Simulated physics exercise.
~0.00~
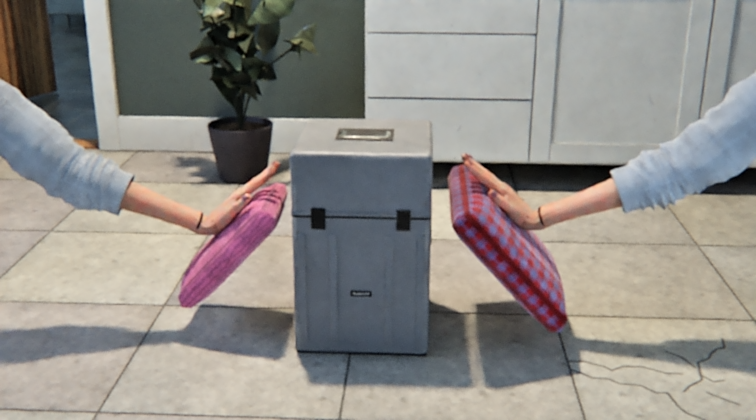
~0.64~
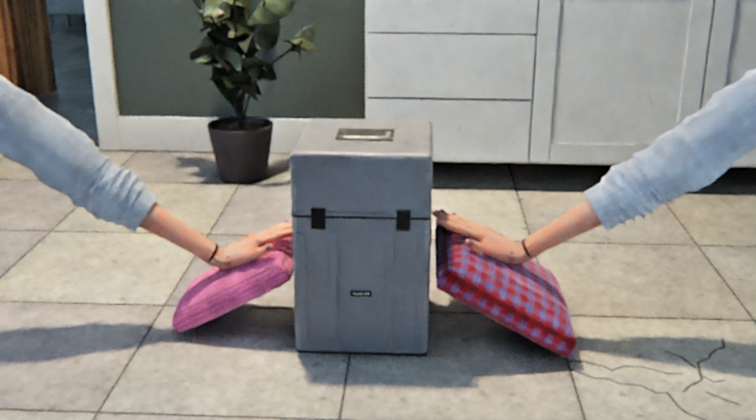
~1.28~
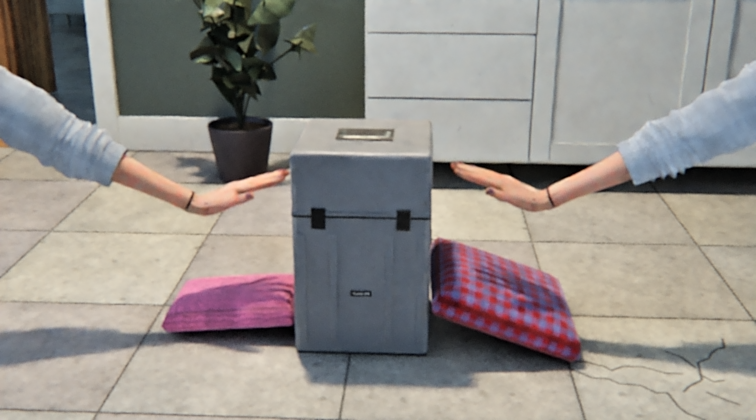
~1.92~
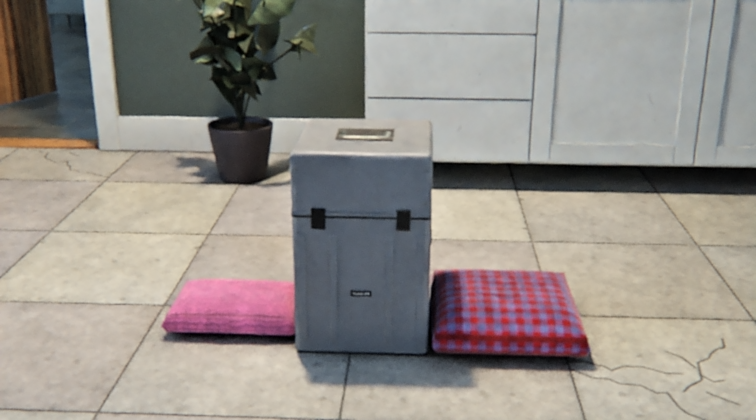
A pink soft bag and a red checked cushion slip down flat beside a grey chest as hands let go.
